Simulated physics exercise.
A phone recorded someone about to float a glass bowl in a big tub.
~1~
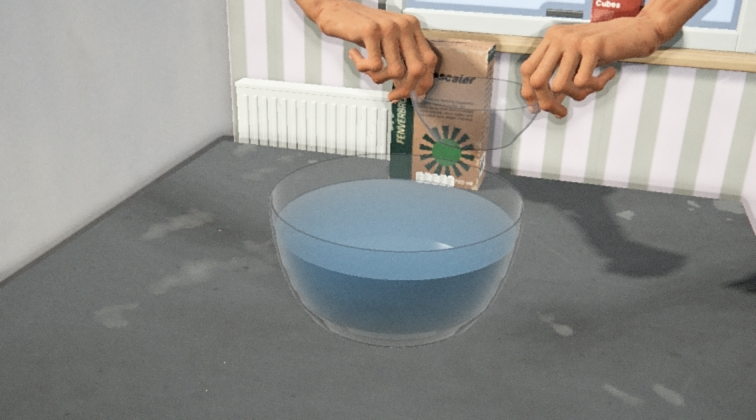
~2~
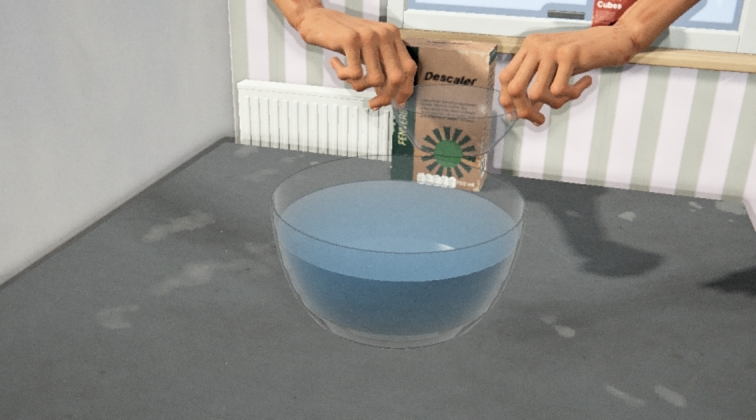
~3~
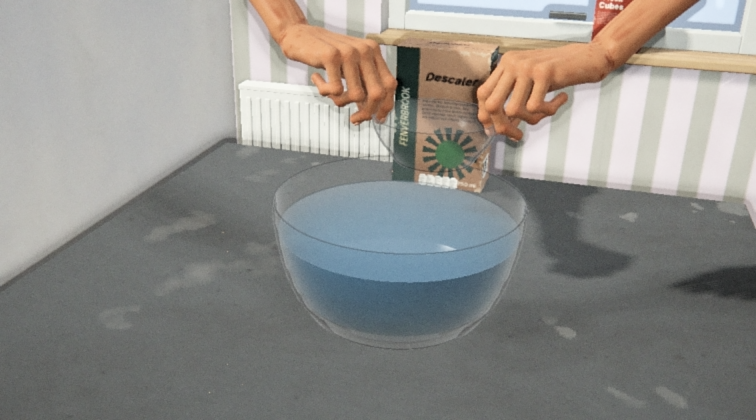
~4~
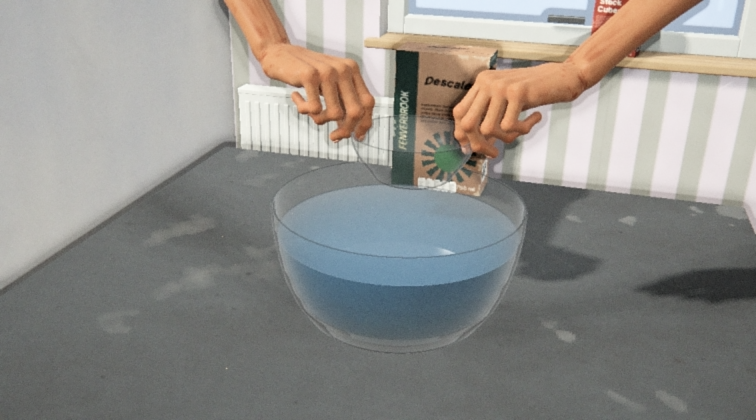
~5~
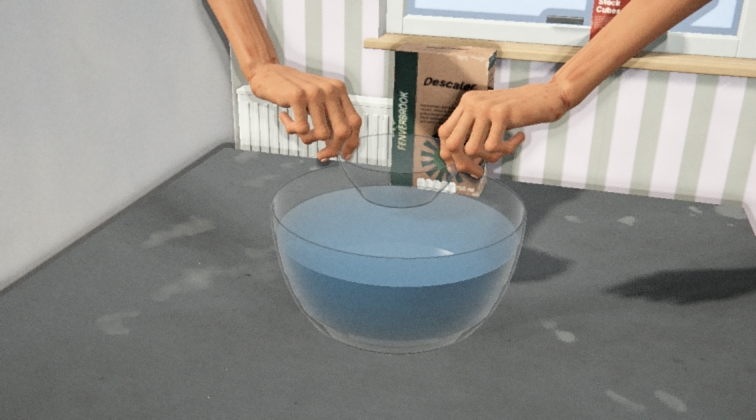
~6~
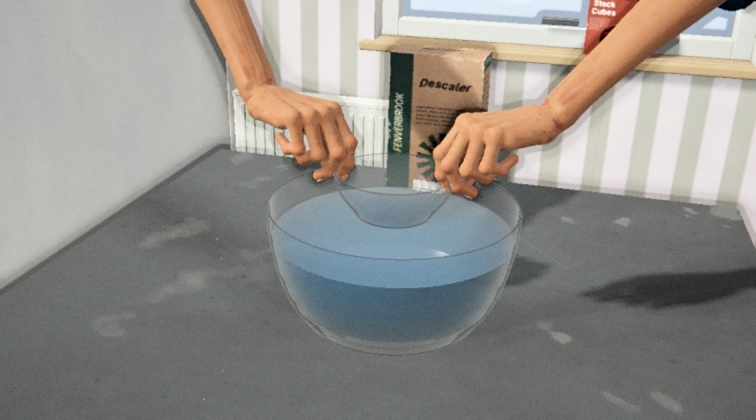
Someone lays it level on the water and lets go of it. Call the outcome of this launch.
Stays up.
Soon after, the bowl dips into the water.
Later, it bobs and steadies.
In the end, the bowl floats with most of its side showing.
